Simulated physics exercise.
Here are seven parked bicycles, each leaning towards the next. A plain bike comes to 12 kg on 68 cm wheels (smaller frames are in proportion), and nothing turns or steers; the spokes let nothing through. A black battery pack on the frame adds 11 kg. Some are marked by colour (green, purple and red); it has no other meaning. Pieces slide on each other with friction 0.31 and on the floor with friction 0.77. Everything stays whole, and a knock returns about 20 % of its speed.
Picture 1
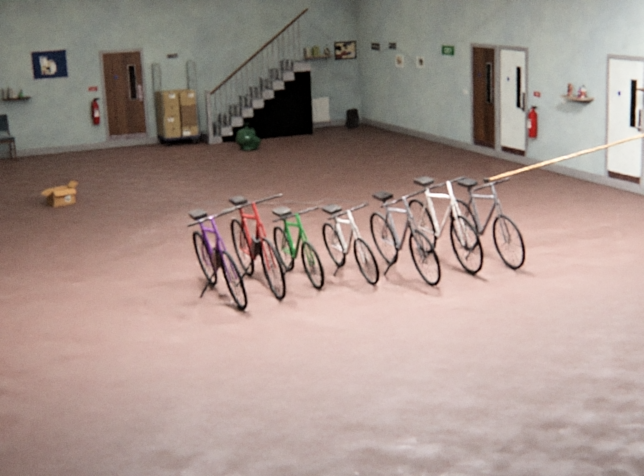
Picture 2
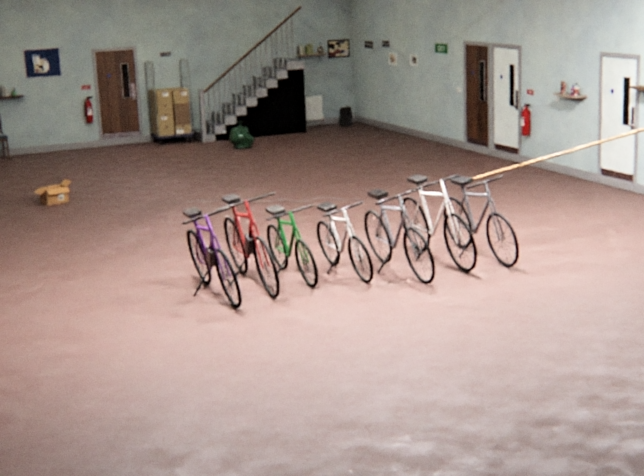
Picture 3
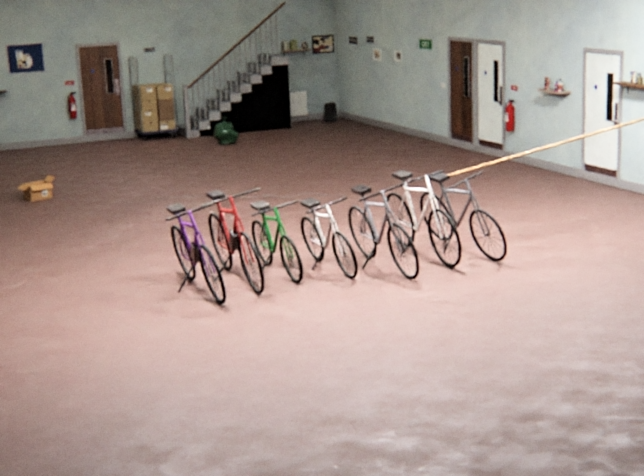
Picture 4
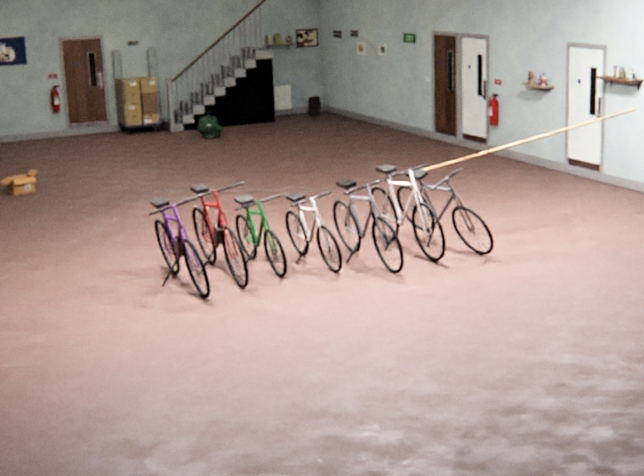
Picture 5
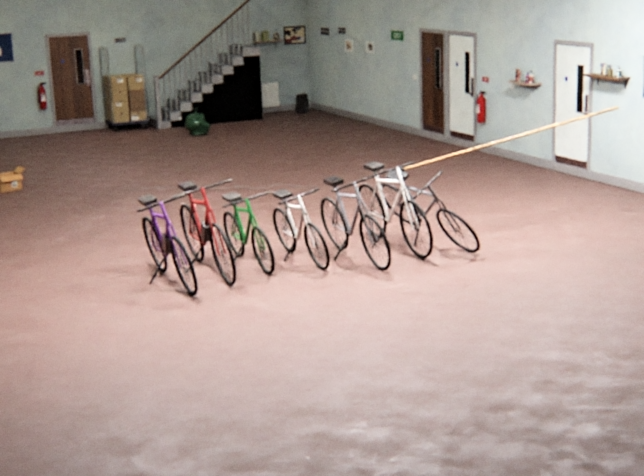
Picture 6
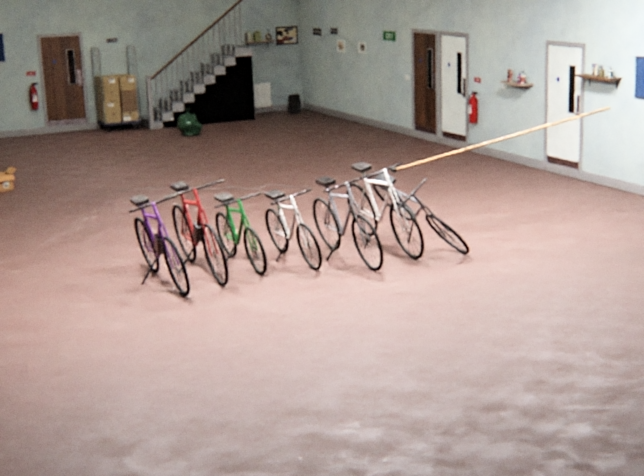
A long wooden pole pushing the rightmost bicycle in a row of seven, leaning it toward its white neighbour in a hall.
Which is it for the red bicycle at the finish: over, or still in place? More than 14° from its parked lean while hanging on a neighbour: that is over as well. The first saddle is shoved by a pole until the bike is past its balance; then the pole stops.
Still in place.
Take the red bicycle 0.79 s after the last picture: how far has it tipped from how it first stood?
Angle at that time, about 0 degrees.
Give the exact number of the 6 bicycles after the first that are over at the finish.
Count: 4.
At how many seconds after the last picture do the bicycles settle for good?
About 2.0 s.
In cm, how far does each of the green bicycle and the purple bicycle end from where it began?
Green: About 20 cm, purple: About 0 cm.
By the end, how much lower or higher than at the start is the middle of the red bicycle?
Its middle finishes around 0 cm lower.
Then, 0.79 s later than the last frame, 1 of the 6 other bicycles over; red bicycle unmoved.
Then, 1.49 s later than the last frame, 3 of the 6 other bicycles over; red bicycle unmoved.
When it is over, 4 of the 6 other bicycles over; red bicycle unmoved; green bicycle tilted 24°; purple bicycle unmoved. Two left standing. In pixels of the last frame, middles, red bicycle near (196, 226), green bicycle near (221, 232).
